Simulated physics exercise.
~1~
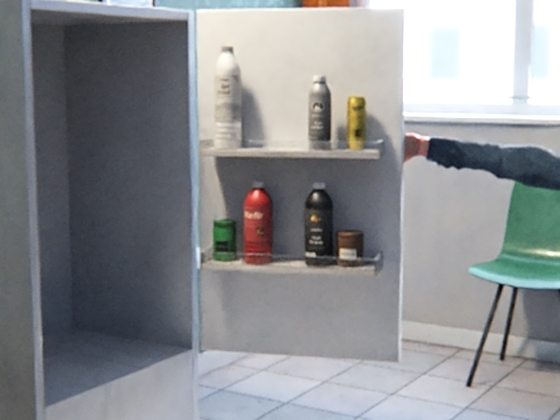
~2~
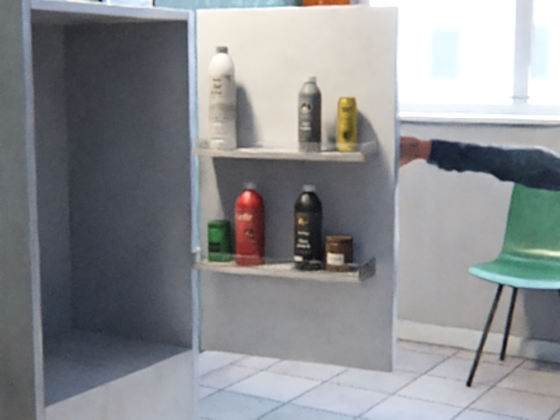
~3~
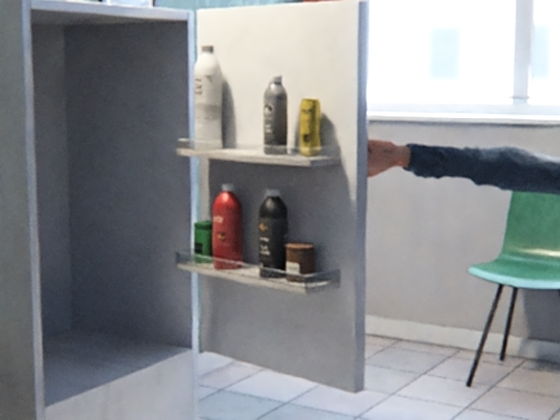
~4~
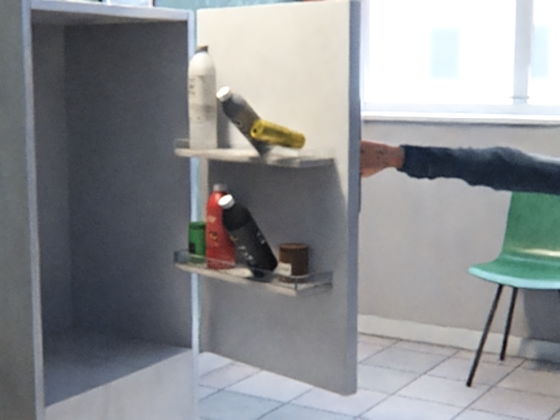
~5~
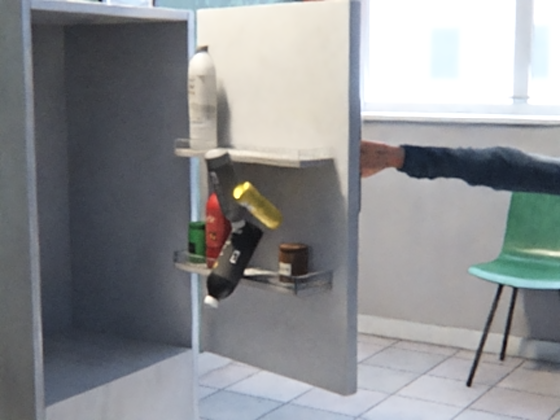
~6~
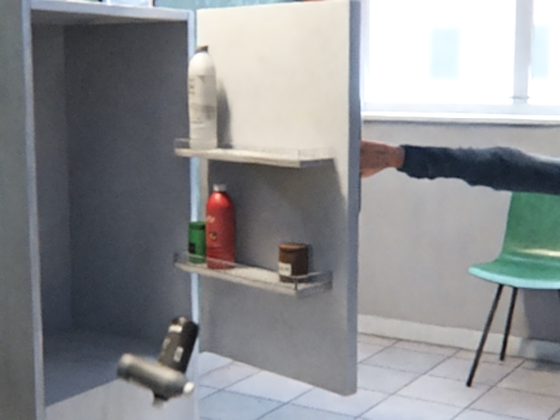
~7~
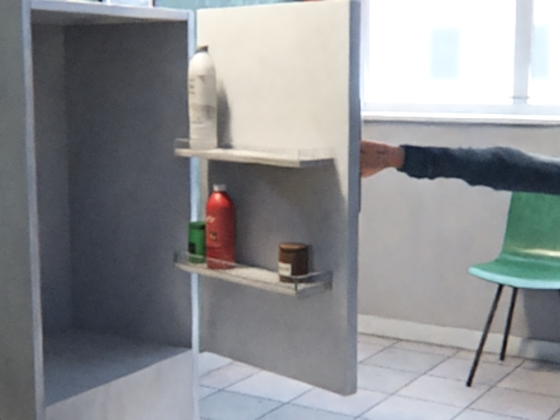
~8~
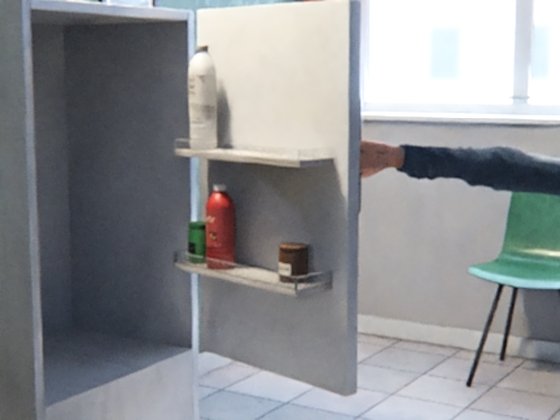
In this clip, a hand swings a door with two racks of containers toward an open cabinet, then stops, and a grey bottle, a yellow can and a black bottle tip and tumble out of view, leaving four containers standing in the racks.
